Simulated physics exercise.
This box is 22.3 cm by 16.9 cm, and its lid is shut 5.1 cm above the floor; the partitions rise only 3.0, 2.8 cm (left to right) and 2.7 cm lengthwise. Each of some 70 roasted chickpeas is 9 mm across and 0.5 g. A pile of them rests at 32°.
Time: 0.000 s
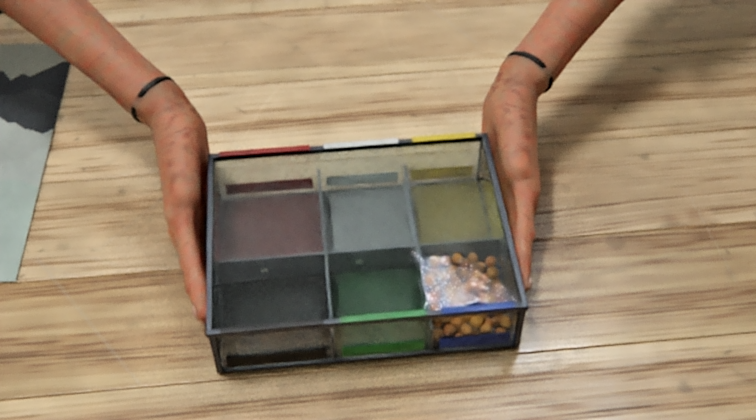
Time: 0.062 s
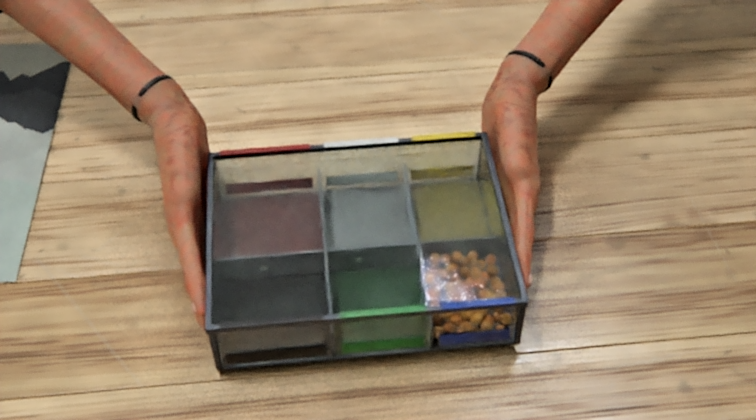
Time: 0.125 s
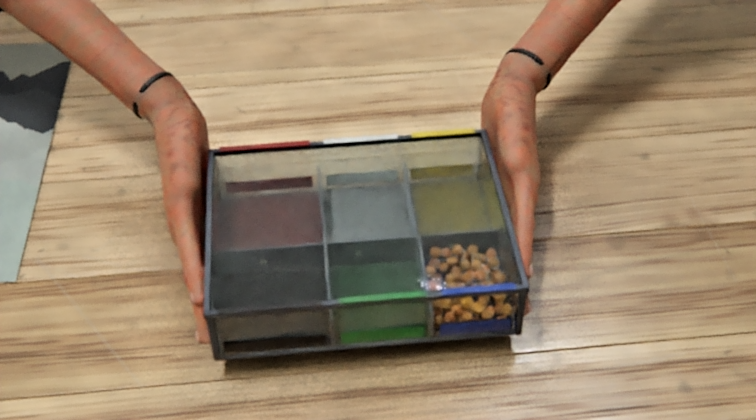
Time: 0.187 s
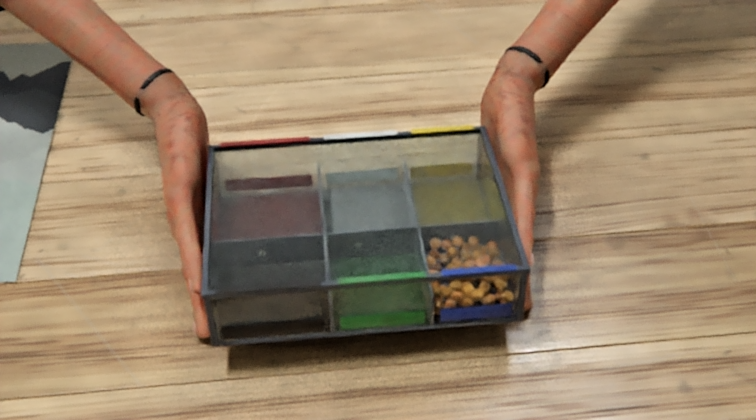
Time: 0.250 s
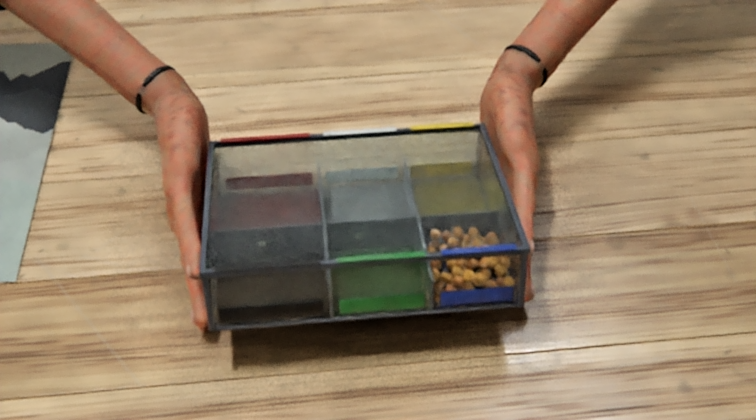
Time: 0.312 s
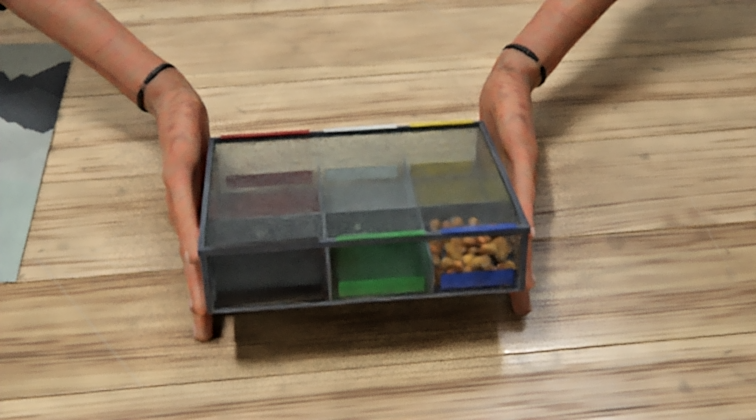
Two hands held a clear-lidded, six-section box above a wooden surface and steadily tilted it, raising the near side, while small round tan pieces stayed in the blue-marked section at the front right.
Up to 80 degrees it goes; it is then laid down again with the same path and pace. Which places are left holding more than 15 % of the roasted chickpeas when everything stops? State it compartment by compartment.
In order: Red: Stays behind the line; blue: Crosses the line; green: Stays behind the line; yellow: Stays behind the line; white: Stays behind the line; black: Stays behind the line.
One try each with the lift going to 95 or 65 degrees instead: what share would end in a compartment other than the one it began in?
Some 55 and 5 per cent.
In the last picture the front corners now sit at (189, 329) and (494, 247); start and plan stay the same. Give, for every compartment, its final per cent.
Red 5, blue 90, green 0, yellow 0, white 0, black 5.
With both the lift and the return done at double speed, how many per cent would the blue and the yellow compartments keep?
Per cent - blue: 55; yellow: 45.
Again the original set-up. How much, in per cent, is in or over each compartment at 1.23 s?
Red = 0, blue = 95, green = 0, yellow = 5, white = 0, black = 0 (per cent).
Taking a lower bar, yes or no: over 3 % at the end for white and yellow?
For white, it does not, for yellow, it does.
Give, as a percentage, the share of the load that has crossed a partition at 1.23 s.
Reading: Close to 5 %.
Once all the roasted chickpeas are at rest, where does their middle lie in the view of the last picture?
Estimated resting centre: Around (465, 278).
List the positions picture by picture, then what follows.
The first picture shows box tilt 0 degrees, front corners at (212, 331) and (522, 304); blue 100 %.
The second picture shows box tilt 1 degrees, front corners at (212, 327) and (522, 300).
The third picture shows box tilt 5 degrees, front corners at (210, 312) and (523, 286), lowest corner right back.
The fourth picture shows box tilt 10 degrees, front corners at (208, 293) and (523, 268), lowest corner right back.
The fifth picture shows box tilt 14 degrees, front corners at (206, 272) and (524, 248), lowest corner right back.
The sixth picture shows box tilt 19 degrees, front corners at (204, 250) and (524, 228), lowest corner right back; blue 100 %. Its pace works out near 75 degrees a second.
Then, at 1.23 s, tilt 79 degrees; blue 95 %, yellow 5 %.
After 1.84 s, tilt 34 degrees; blue 90 %, yellow 10 %.
After 2.50 s, tilt 0 degrees; blue 90 %, yellow 10 %.
In the end, at 2.8 s, red 0 %, blue 90 %, green 0 %, yellow 10 %, white 0 %, black 0 %.
